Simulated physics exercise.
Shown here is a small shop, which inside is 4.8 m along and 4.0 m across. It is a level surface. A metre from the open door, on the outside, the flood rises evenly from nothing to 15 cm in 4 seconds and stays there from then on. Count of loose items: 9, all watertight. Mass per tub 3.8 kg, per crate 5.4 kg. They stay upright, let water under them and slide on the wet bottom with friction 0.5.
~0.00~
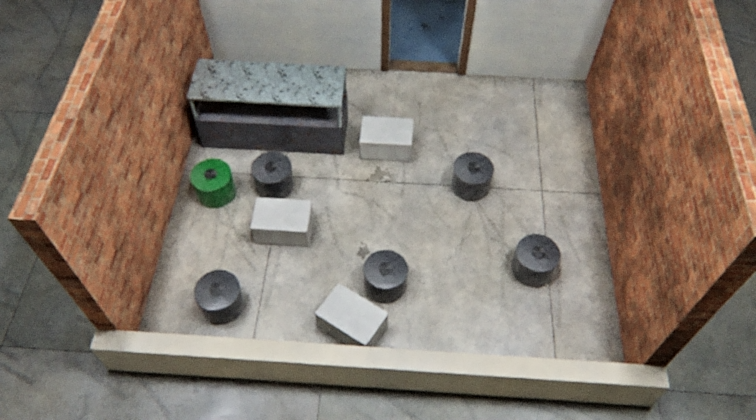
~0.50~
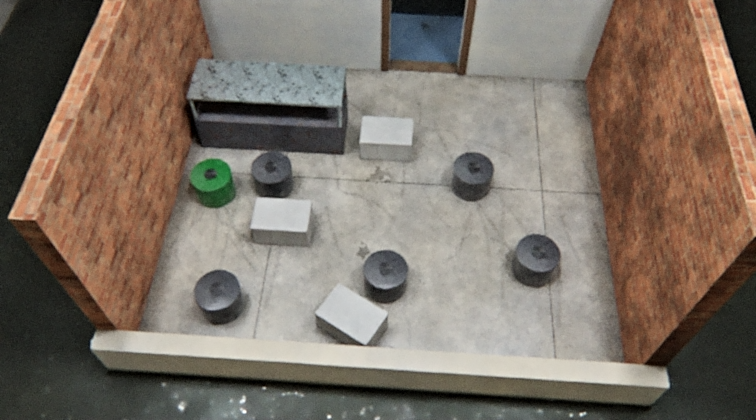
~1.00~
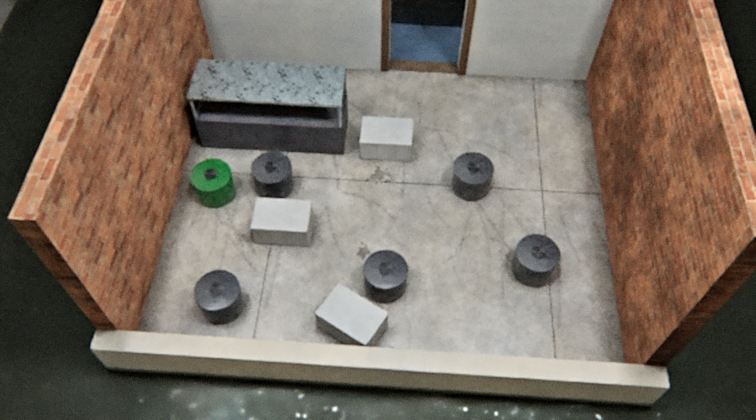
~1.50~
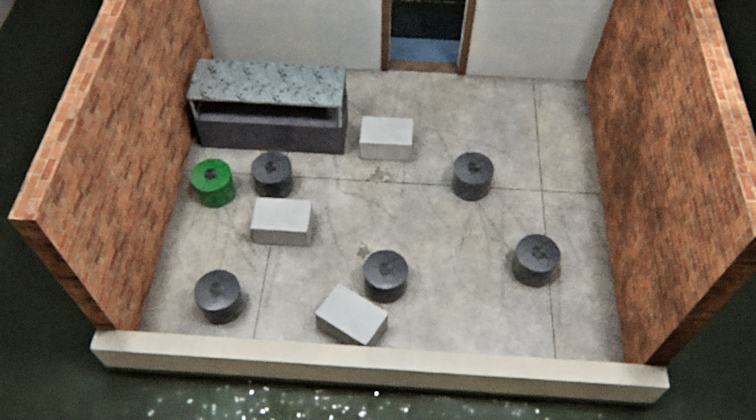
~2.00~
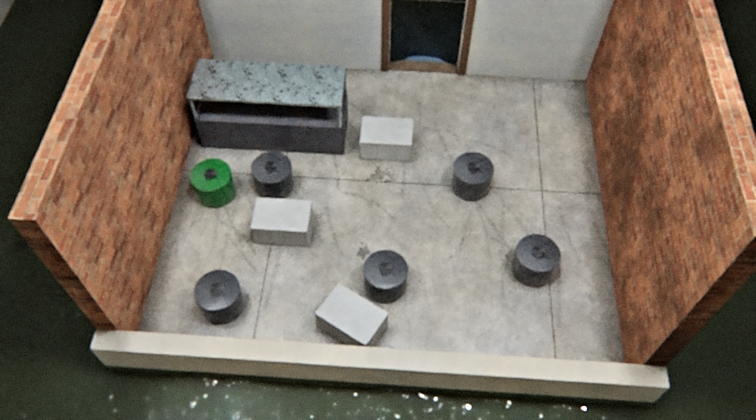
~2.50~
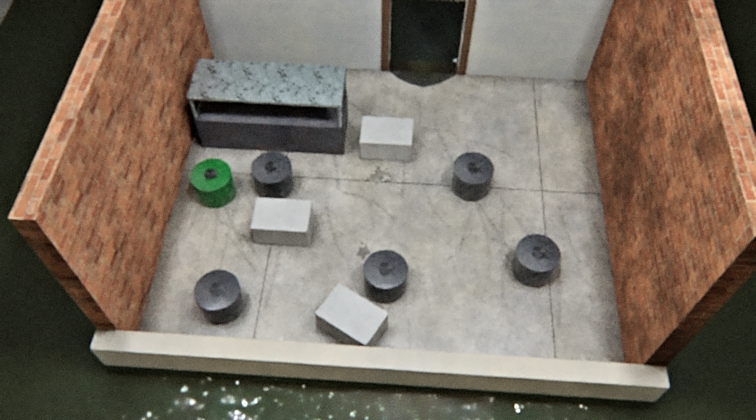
Dark water spreads over the ground around a small brick-walled shop, then darkens the open doorway at the back and just edges onto the floor inside, while the green tub, grey tubs, pale blocks and counter stay still.
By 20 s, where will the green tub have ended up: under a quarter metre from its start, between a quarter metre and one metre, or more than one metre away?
It ends up more than one metre from where it began.
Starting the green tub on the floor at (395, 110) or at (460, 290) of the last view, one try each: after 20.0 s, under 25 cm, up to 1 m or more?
In turn: It goes a long way; it goes a long way.
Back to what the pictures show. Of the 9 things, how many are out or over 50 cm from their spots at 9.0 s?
3.
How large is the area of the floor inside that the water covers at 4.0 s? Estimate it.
I'd put it close to 3.0 m2.
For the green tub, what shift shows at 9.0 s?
About 0 cm by then.
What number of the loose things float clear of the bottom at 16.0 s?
Just then, the number is 9.
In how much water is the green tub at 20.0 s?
The depth there is around 8 cm.
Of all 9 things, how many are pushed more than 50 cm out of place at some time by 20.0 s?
The answer here is 9.
After 4.0 s the green tub is near (211, 174), 0.0 m from its start, aground; 0 afloat.
After 9.0 s the green tub is near (211, 174), 0.0 m from its start, aground; 5 afloat.
After 16.0 s the green tub is near (328, 153), 1.3 m from its start, afloat; 9 afloat.
After 20.0 s the green tub is near (302, 298), 1.9 m from its start, afloat; 9 afloat.
